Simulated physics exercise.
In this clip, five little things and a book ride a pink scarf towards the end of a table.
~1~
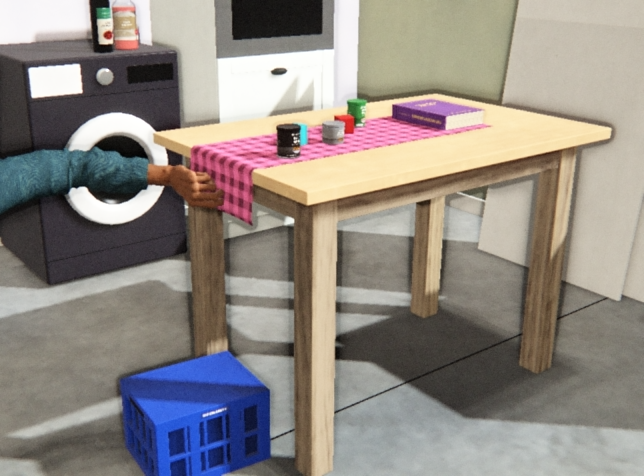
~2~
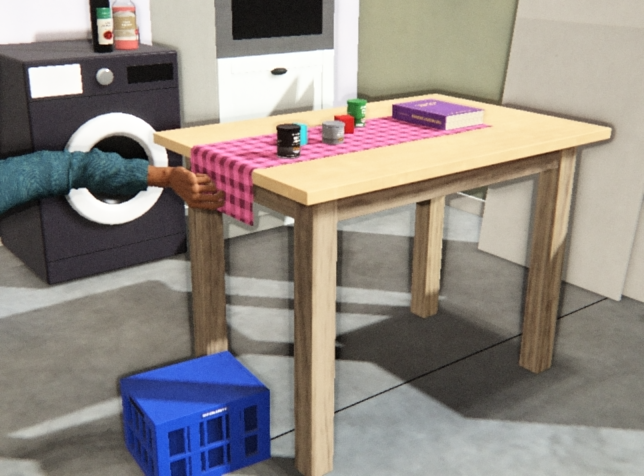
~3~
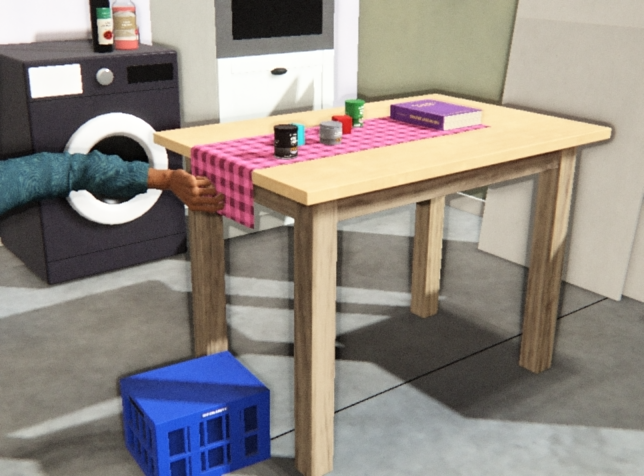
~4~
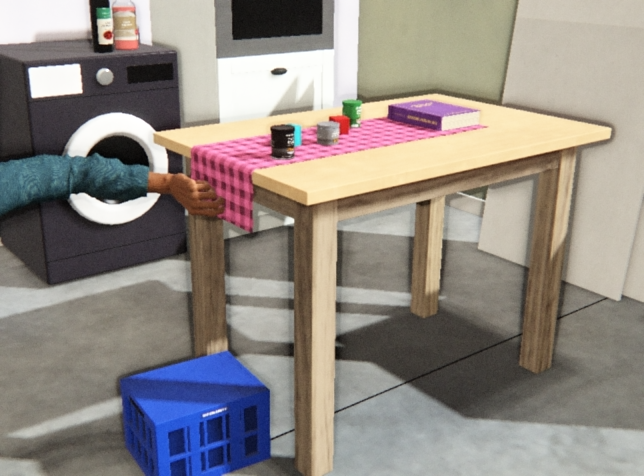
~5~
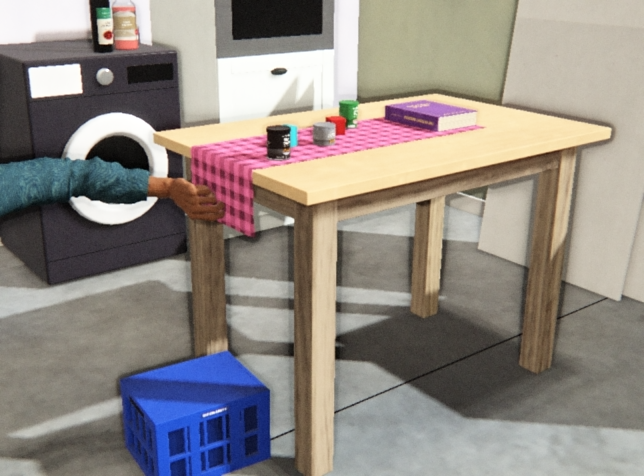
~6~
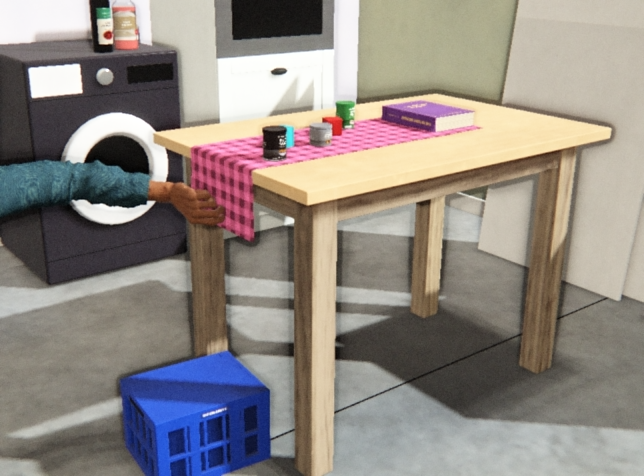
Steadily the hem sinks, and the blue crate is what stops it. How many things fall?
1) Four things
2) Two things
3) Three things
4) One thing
1.
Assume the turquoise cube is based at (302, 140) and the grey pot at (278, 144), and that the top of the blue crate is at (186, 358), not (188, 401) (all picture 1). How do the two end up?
The turquoise cube does not stay aboard, and the grey pot does not stay aboard.
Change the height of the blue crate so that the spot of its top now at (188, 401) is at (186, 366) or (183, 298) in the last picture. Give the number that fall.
Then 3 and 1.
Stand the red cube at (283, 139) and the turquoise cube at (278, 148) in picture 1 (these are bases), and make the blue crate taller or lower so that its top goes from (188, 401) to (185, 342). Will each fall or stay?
The red cube is lost; the turquoise cube is lost.
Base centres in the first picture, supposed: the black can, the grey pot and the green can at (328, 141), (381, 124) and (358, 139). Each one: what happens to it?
Briefly: Black can drops; grey pot stays; green can drops.
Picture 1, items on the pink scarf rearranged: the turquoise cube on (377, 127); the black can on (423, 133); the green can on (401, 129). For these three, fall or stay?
Turquoise cube kept, black can kept, green can kept.
Soon after, hem near (222, 288); black can gone.
After that, hem near (222, 354); black can, turquoise cube and grey pot gone.
In the end, hem on the crate; black can, turquoise cube, grey pot and red cube gone. Over the edge go four.
